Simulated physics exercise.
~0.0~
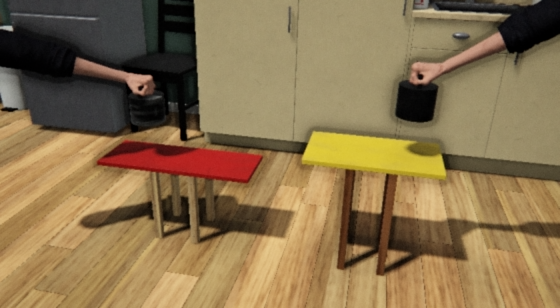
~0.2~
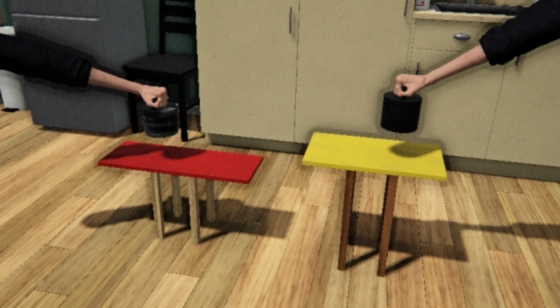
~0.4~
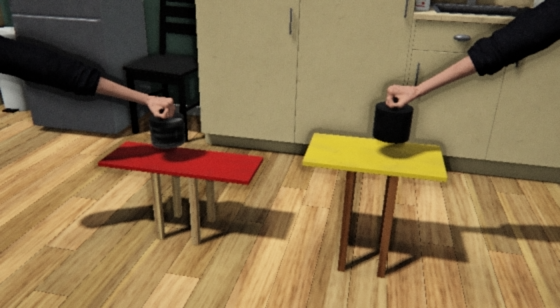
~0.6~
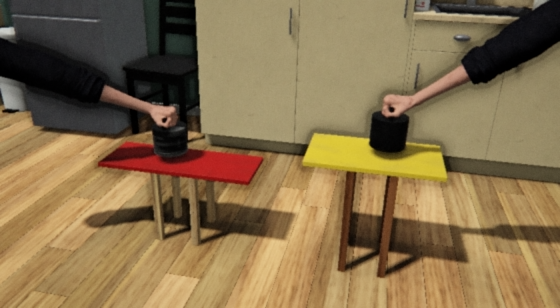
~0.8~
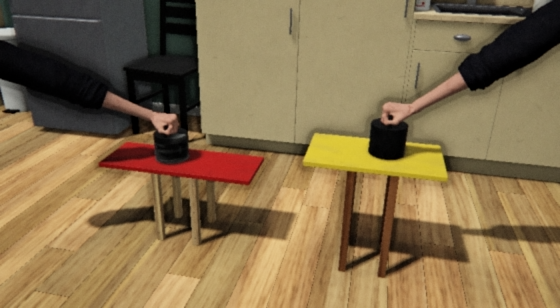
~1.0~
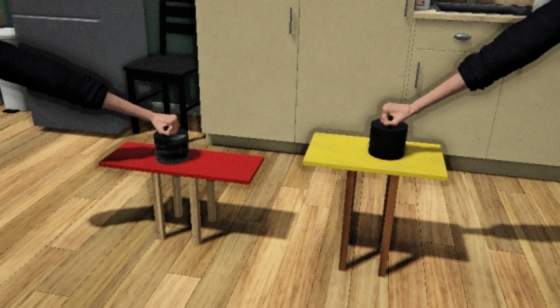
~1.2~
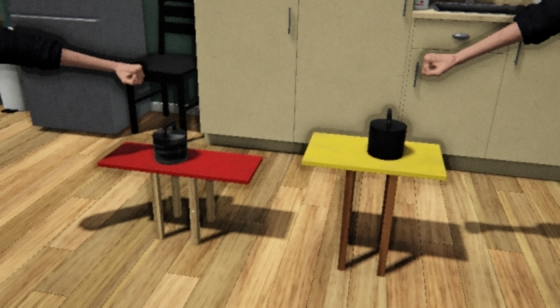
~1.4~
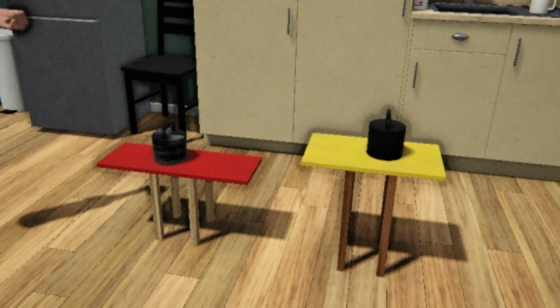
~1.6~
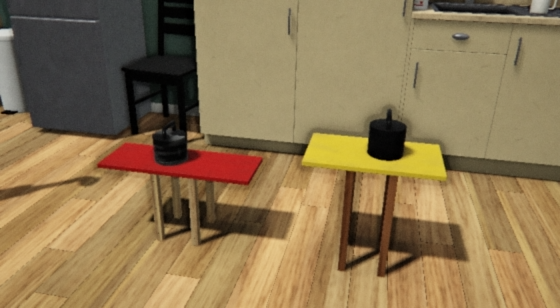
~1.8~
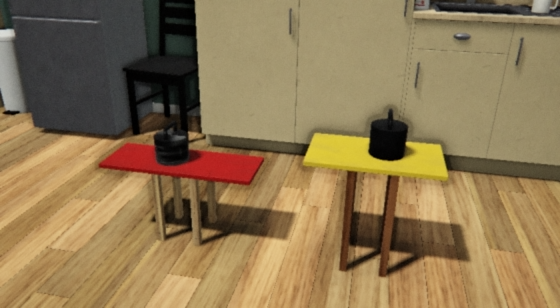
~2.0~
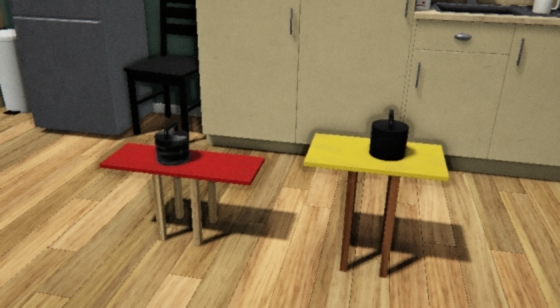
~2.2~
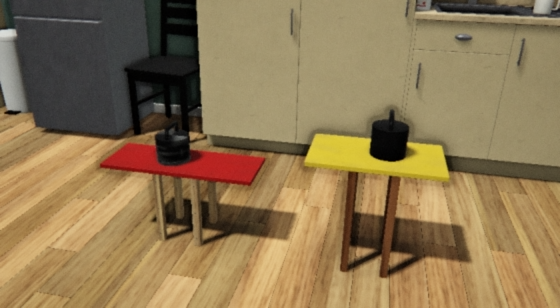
In this clip, two hands lower dark cylindrical objects onto a small red table on the left and a small yellow table on the right, then let go and withdraw. Both tables stay upright and level, with the objects resting on top.
